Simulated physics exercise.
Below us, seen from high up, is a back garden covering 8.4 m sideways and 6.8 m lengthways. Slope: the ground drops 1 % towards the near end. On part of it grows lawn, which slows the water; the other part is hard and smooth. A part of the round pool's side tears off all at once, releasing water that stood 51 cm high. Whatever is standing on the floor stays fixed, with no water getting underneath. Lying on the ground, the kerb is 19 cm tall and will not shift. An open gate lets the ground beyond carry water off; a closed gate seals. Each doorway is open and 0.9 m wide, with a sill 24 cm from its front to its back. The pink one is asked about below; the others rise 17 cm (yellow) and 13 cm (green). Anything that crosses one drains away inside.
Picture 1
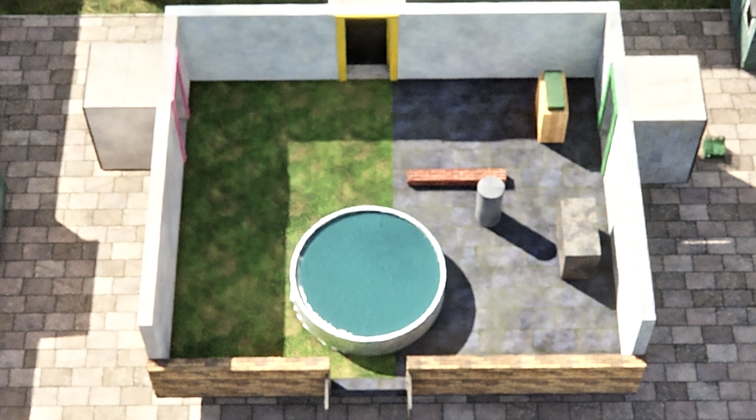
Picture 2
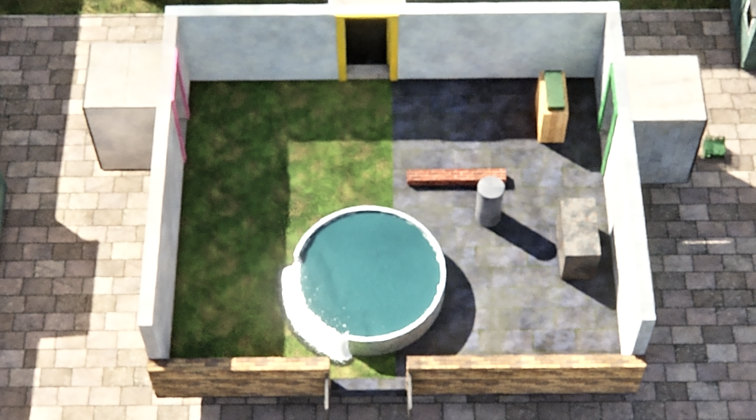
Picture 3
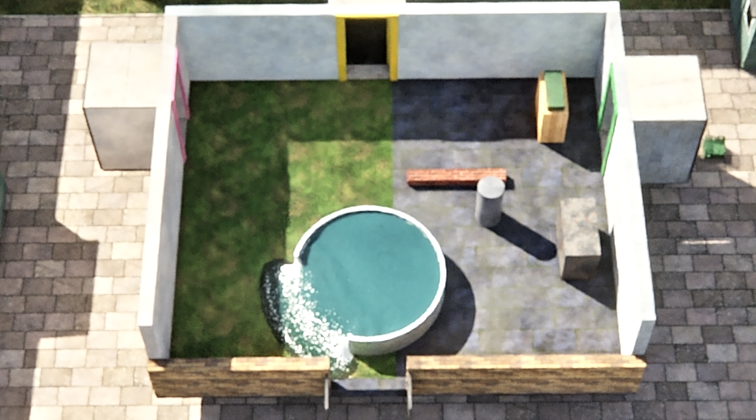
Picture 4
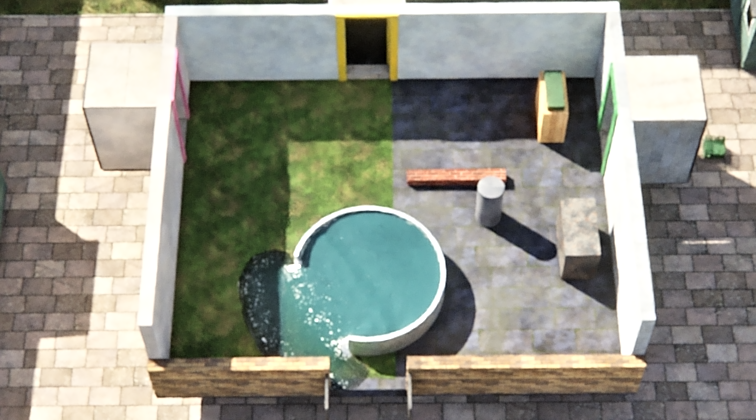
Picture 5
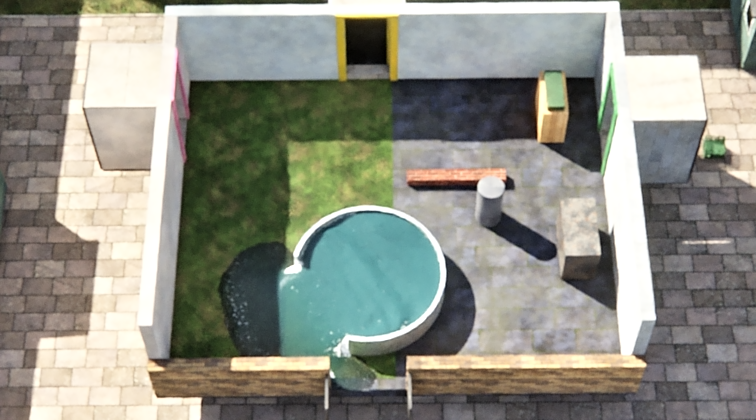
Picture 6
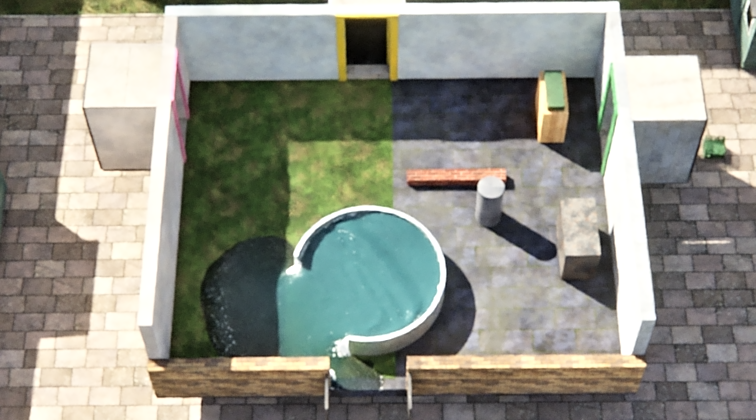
In the video, a round pool of still water in a walled garden opens along its lower-left side, and water pours out in a foaming burst, then spreads left across the grass and down to the gate opening.
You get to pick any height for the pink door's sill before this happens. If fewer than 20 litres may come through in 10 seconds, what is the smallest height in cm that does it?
A height of about 6 cm does it.
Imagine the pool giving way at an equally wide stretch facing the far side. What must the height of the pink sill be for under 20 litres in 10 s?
The answer is some 8.5 cm.
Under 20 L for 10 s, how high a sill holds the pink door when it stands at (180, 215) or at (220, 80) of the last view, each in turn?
Around 8.0 and 7.5 cm respectively.
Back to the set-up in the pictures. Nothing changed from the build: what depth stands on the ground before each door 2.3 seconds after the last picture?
Depths in cm: Pink 0, yellow 0, green 0.
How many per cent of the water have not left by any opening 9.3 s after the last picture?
Remaining share: Around 88 %.
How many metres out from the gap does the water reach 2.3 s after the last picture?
Roughly 3.8 m.
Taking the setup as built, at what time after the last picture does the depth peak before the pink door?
Around 7.5 s, give or take.
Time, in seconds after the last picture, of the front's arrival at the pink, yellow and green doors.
Pink 3.2 s, yellow 6.5 s, green not within the 10 s.
Then, 0.7 s after the last picture water covers 15 % of the floor, deepest (32 cm) near (169, 379); it has not reached the pink door.
Then, 2.3 s after the last picture water covers 20 % of the floor, deepest (38 cm) near (169, 379); it has not reached the pink door.
Then, 9.3 s after the last picture water covers 70 % of the floor, deepest (10 cm) near (315, 378); 8 cm at the pink door, 18 litres in over its 6 cm sill.
At the pink door as built, the water peaked near 10 cm, 7.7 s after the last picture.
With a sill of 5 cm, 30 litres would have come in within the 10 s; with 7 cm, 9 litres. So under 20 litres takes about 6 cm.
